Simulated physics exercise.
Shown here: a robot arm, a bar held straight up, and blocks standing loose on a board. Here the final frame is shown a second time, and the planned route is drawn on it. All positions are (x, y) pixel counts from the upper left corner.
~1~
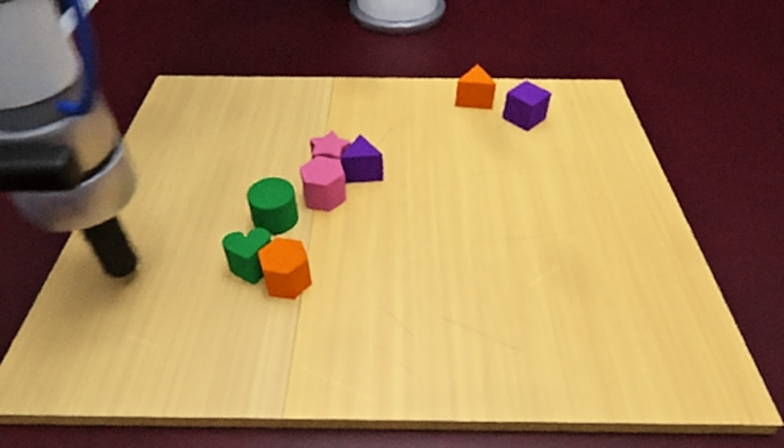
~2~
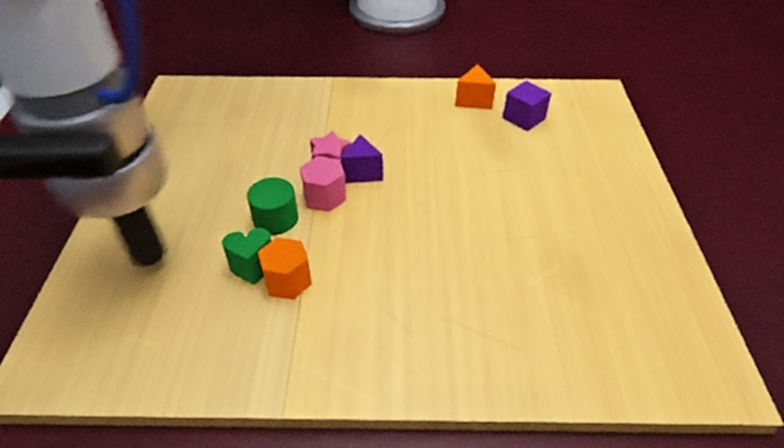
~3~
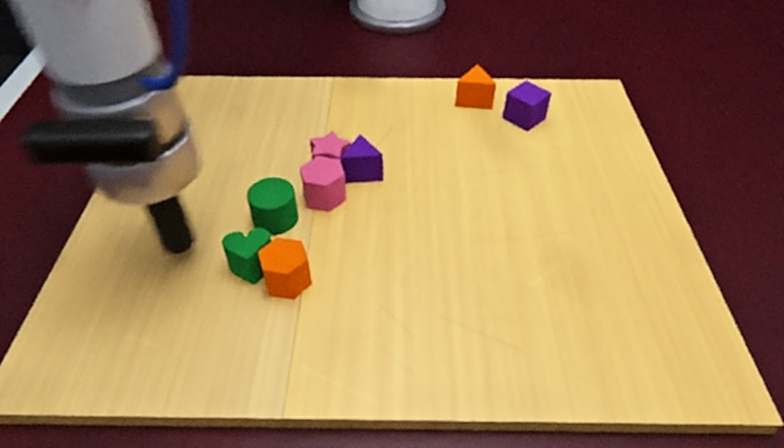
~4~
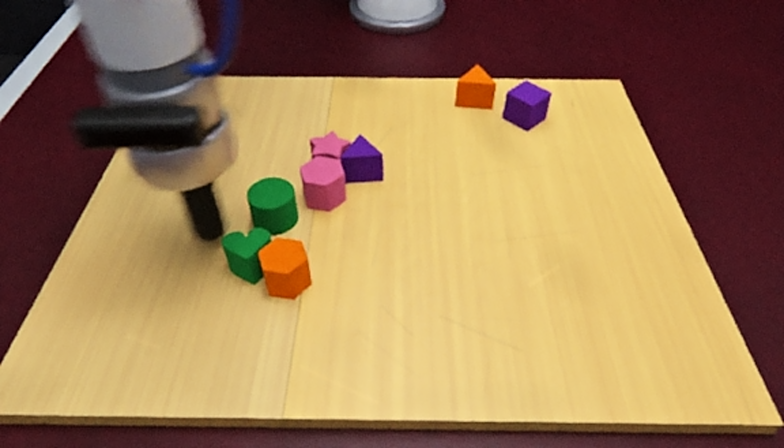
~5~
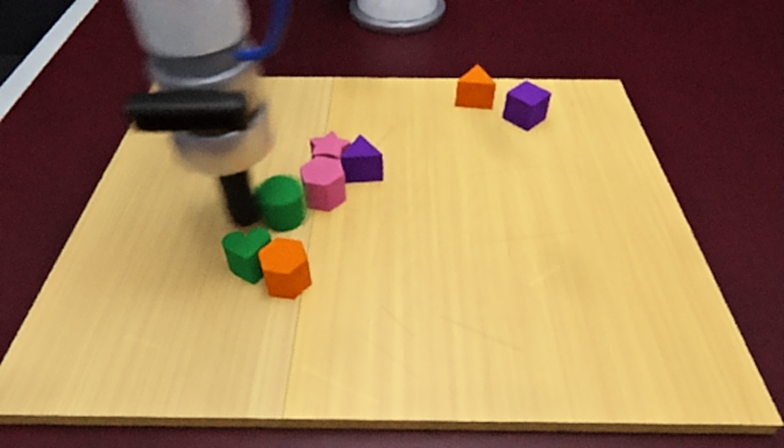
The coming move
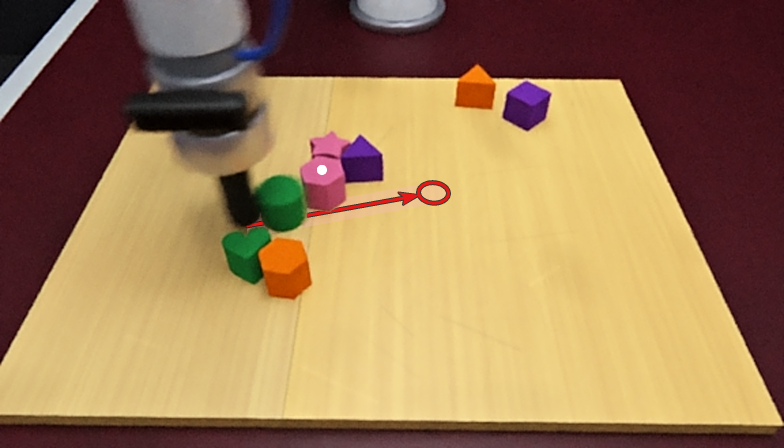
A robot arm moves its bar right across the board and nudges the green round block.
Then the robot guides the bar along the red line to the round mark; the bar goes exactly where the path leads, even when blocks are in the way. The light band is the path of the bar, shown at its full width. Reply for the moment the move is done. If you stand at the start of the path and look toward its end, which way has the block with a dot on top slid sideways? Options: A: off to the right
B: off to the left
I'll go with B - off to the left.
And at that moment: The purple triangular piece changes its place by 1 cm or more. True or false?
The statement is correct.
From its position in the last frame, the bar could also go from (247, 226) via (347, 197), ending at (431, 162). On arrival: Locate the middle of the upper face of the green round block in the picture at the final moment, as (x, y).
In the picture, it is at (375, 189).
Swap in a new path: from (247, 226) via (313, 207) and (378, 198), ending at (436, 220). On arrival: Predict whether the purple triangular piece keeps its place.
It moves.
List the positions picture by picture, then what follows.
Bar tip at (122, 266); block tops, green round block at (270, 192); pink hexagonal block at (322, 170); pink star block at (329, 143); purple triangular piece at (361, 148), in the first frame.
Bar at (150, 255); blocks unchanged, in the second frame.
Bar at (179, 243); blocks unchanged, in the third frame.
Bar at (211, 231); blocks unchanged, in the fourth frame.
Bar at (245, 217); green round block at (280, 189); pink hexagonal block at (322, 170); pink star block at (329, 143); purple triangular piece at (361, 148), in the fifth frame.
Path on the board, in a line from (247, 226) to (434, 193); the dot is on the pink hexagonal block.
The first path, step by step. One third of the way, bar at (311, 206); green round block at (348, 188); pink hexagonal block at (371, 160), turned 75° anticlockwise; purple triangular piece at (369, 140).
Two thirds of the way, bar at (375, 195); green round block at (407, 193); pink hexagonal block at (389, 155), turned 110° anticlockwise; purple triangular piece at (370, 137), turned 20° anticlockwise.
At the end, bar at (434, 184); green round block at (428, 195); pink hexagonal block at (405, 147), turned 150° anticlockwise; pink star block in place; purple triangular piece at (370, 136), turned 25° anticlockwise.
